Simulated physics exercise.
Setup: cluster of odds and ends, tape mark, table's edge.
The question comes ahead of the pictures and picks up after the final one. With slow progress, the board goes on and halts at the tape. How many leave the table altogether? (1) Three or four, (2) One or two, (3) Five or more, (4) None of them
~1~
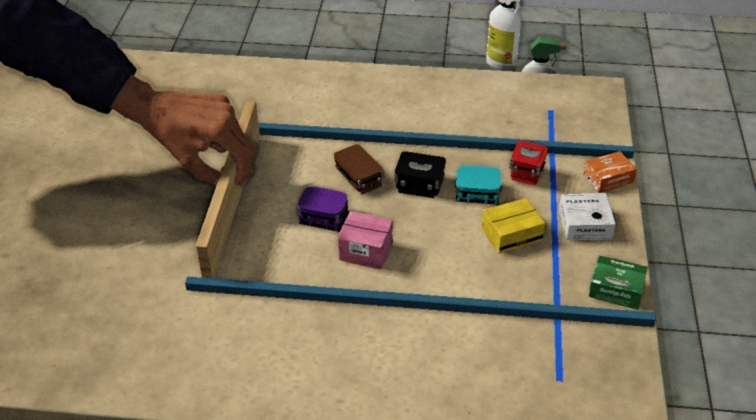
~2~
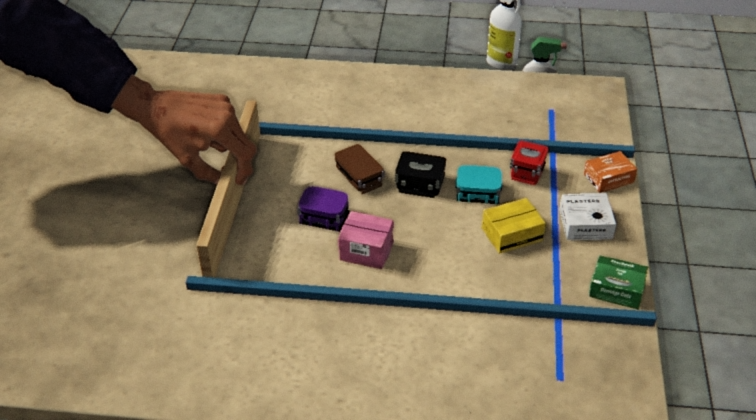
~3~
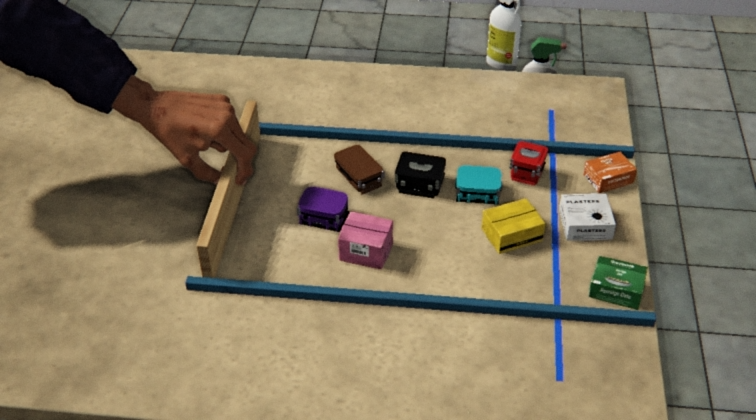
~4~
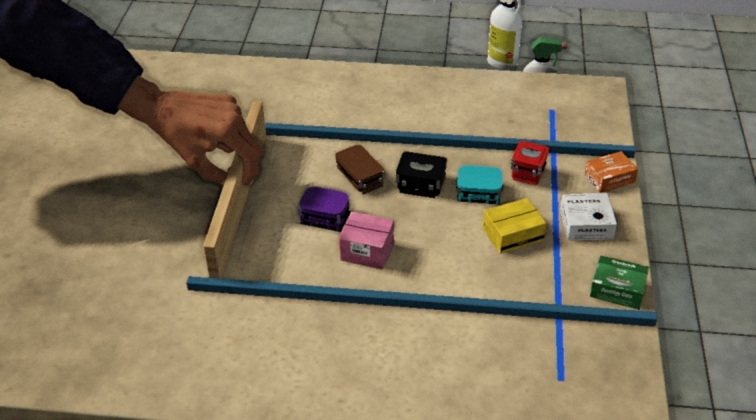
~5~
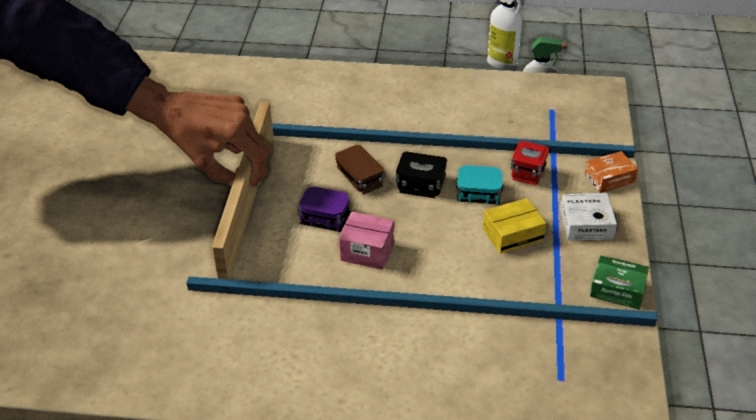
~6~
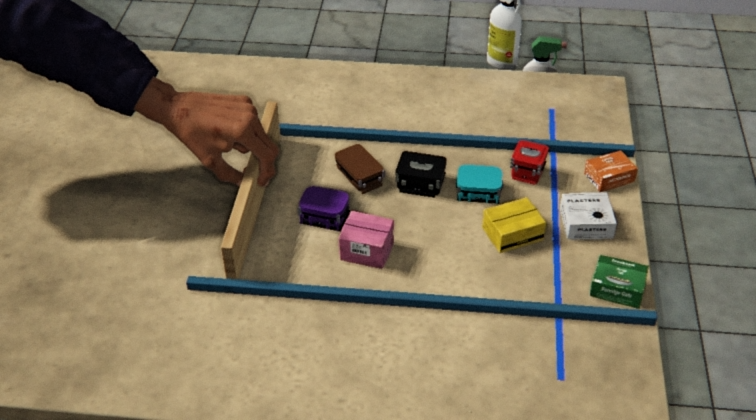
One or two (2).
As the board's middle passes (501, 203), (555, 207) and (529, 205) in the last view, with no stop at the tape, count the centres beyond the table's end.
Going through the three places, I get 0, 2 and 1.
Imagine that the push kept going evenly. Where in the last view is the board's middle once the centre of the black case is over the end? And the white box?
At (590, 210) for the black case; at (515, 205) for the white box.
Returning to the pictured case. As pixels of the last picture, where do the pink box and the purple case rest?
Roughly at (581, 252) and at (579, 224), in that order.
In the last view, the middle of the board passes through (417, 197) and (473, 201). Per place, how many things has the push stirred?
In order, the tallies are 5 and 8.
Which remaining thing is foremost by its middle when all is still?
Orange box ends nearest.
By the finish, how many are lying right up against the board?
Count: 4.
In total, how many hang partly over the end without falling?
I'd say 3 of them.
Early on, none off yet; orange box at rest near (611, 171); green box at rest near (619, 281); white box at rest near (587, 216).
A while later, none off yet; orange box at rest near (621, 168); green box at rest near (619, 281); white box travelled about its own width near (643, 230).
Finally, the number that fall off is one or two; lost, turquoise case and white box.
